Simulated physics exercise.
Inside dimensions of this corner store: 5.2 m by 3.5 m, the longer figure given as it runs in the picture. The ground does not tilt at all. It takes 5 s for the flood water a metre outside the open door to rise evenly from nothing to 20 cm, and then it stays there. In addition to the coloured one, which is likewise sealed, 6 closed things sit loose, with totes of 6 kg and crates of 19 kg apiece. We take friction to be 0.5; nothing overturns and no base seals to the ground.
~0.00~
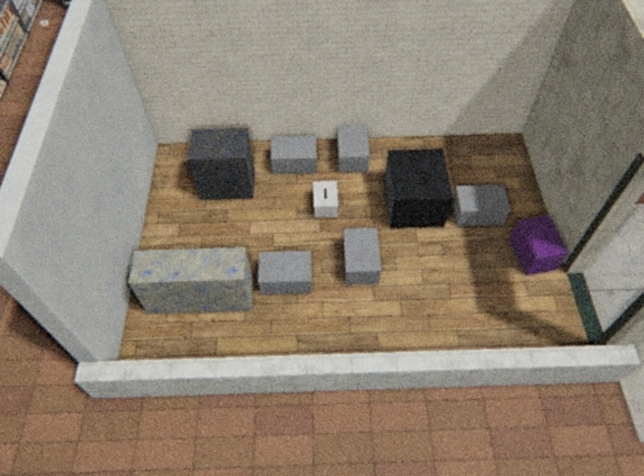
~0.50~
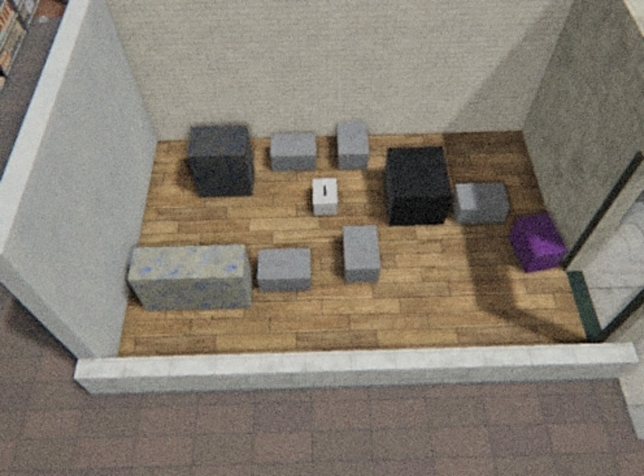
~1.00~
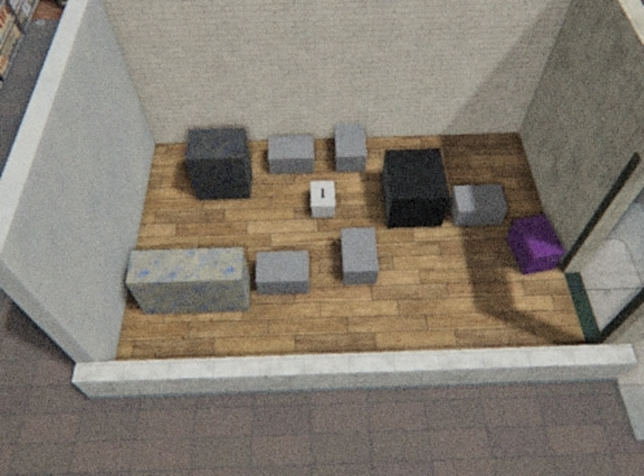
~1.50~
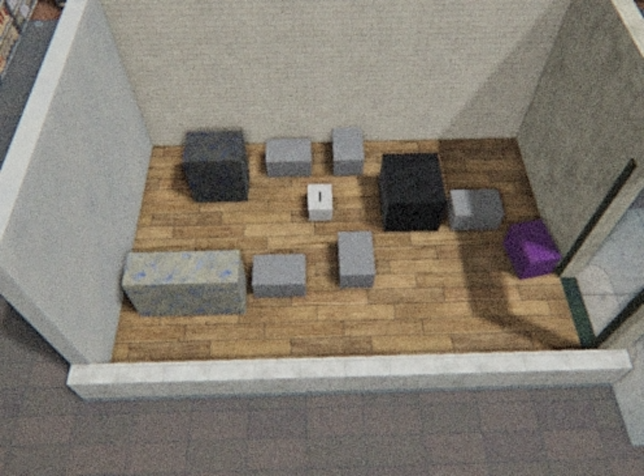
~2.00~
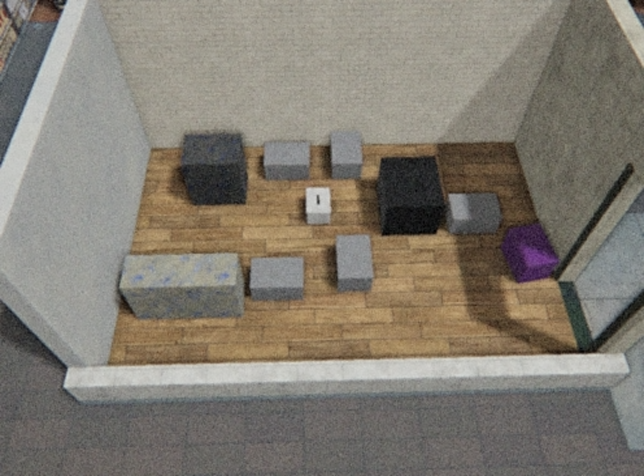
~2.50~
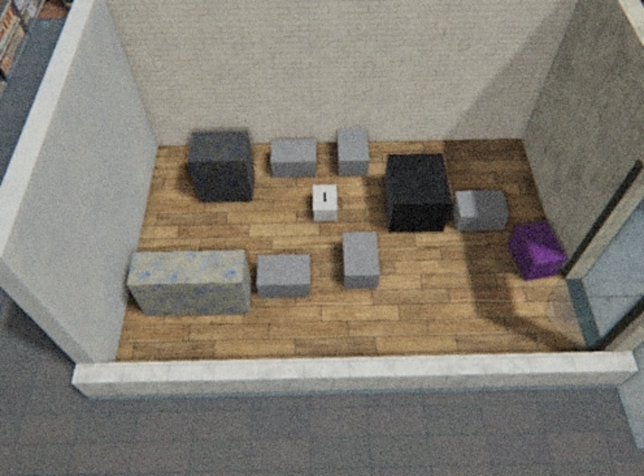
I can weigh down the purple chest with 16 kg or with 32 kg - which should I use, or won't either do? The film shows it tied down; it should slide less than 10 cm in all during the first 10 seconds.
Go with the lighter one.
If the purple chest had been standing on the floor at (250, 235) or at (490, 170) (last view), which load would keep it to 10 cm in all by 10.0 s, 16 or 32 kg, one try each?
At the first spot the lesser mass is plenty, at the second the lesser mass is plenty.
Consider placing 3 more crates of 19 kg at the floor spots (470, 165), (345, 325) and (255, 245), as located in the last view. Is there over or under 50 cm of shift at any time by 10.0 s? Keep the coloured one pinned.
Order as asked: Stays within / goes beyond / stays within.
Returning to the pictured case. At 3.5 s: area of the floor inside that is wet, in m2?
Near 1.5 m2 in all.
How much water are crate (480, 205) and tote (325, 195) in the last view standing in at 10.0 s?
About 2 and 3 cm.
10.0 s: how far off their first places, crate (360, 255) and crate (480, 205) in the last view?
In turn: 20 cm, 0 cm.
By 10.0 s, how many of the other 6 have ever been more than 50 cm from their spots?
That adds up to 0.
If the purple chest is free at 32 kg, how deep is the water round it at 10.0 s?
Close to 5 cm deep.
After 3.5 s the purple chest would be 0 cm from its start with 16 kg and 0 cm from its start with 32 kg; 1 cm of water round it then.
After 4.5 s the purple chest would be 0 cm from its start with 16 kg and 0 cm from its start with 32 kg; 2 cm of water round it then.
After 7.0 s the purple chest would be 0 cm from its start with 16 kg and 0 cm from its start with 32 kg; 4 cm of water round it then.
After 10.0 s the purple chest would be 1 cm from its start with 16 kg and 0 cm from its start with 32 kg; 5 cm of water round it then.
